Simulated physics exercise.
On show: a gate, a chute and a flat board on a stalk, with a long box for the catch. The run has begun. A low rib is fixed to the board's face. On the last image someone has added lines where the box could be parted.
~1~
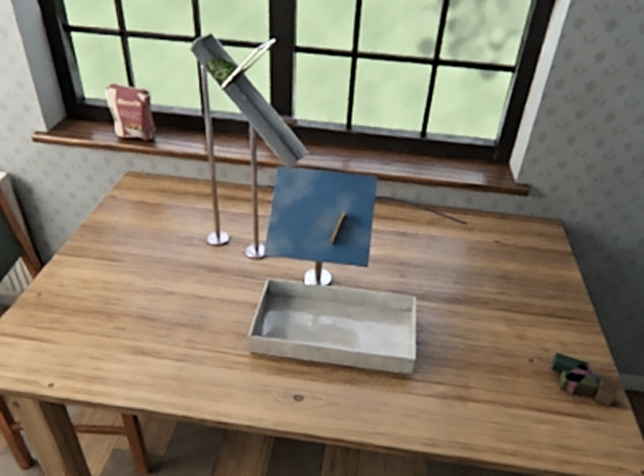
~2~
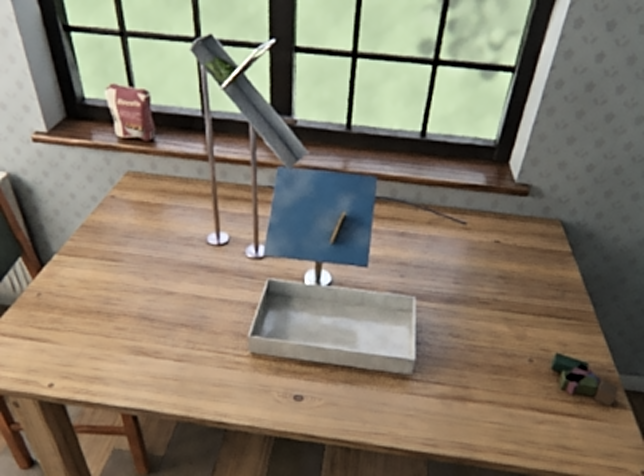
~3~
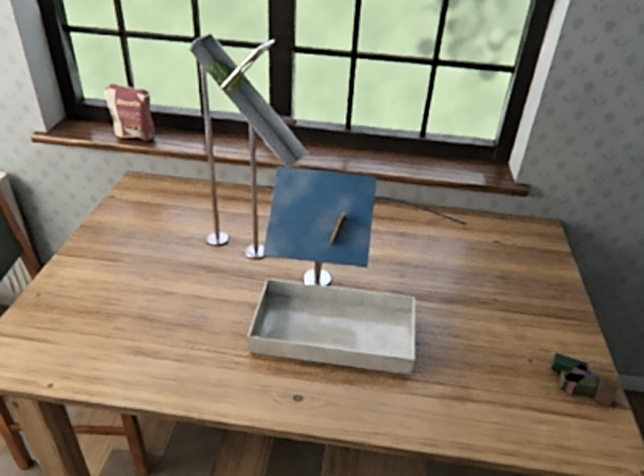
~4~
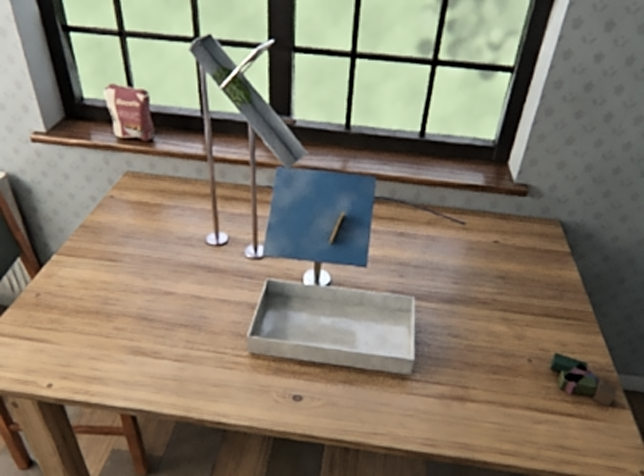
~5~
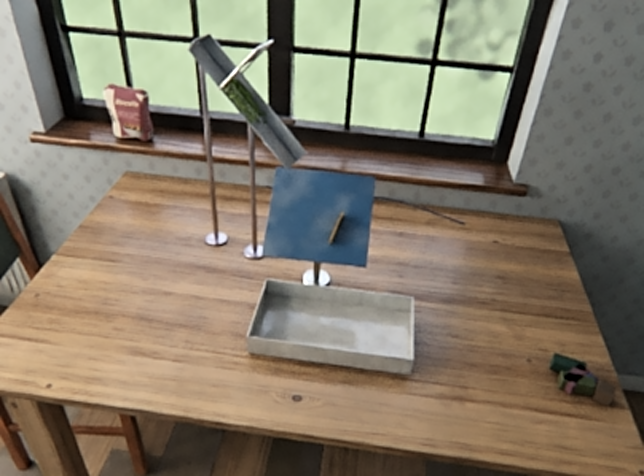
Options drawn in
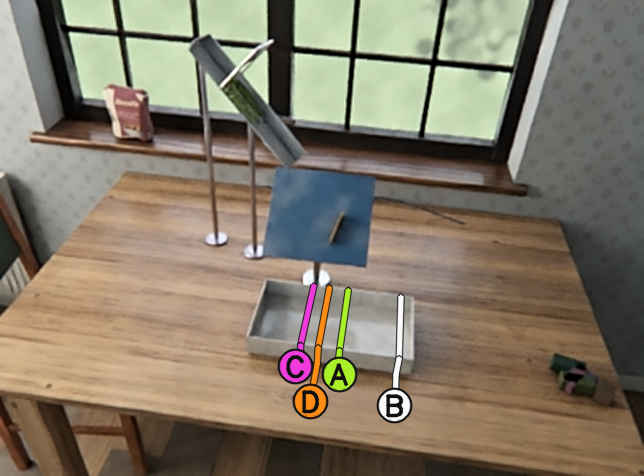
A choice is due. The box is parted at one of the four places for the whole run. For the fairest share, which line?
It is C.
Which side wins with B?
The left side.
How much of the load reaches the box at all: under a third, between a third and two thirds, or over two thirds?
It is over two thirds.
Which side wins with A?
More lands on the left.
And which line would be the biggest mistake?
It is B.
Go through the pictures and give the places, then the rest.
In the first frame, load behind the gate near (224, 69), dried peas; lip of the chute near (294, 165), sloping fairly steeply.
In the second frame, middle of the board near (321, 215), tilted fairly steeply; middle of its low edge near (315, 261); of its high edge near (327, 171).
In the third frame, front corners of the box near (248, 336) and (414, 359), empty; front of the load near (240, 85).
In the fourth frame, middle of the load near (232, 84); its front near (250, 103), close to a quarter of the way to the lip; rib from (343, 212) to (330, 241).
In the fifth frame, middle of the load near (241, 96); its front near (265, 122), close to half of the way to the lip.
On the marked copy, line A crosses the front rim at (339, 349); line B crosses the front rim at (399, 357); line C crosses the front rim at (300, 344); line D crosses the front rim at (318, 346).
For line A, of what is caught, the bulk on the left of the divider, a small share on the right.
For line B, of what is caught, the whole lot on the left of the divider, none at all on the right.
For line C, of what is caught, close to half on the left of the divider, close to half on the right.
For line D, of what is caught, the bulk on the left of the divider, a small share on the right.
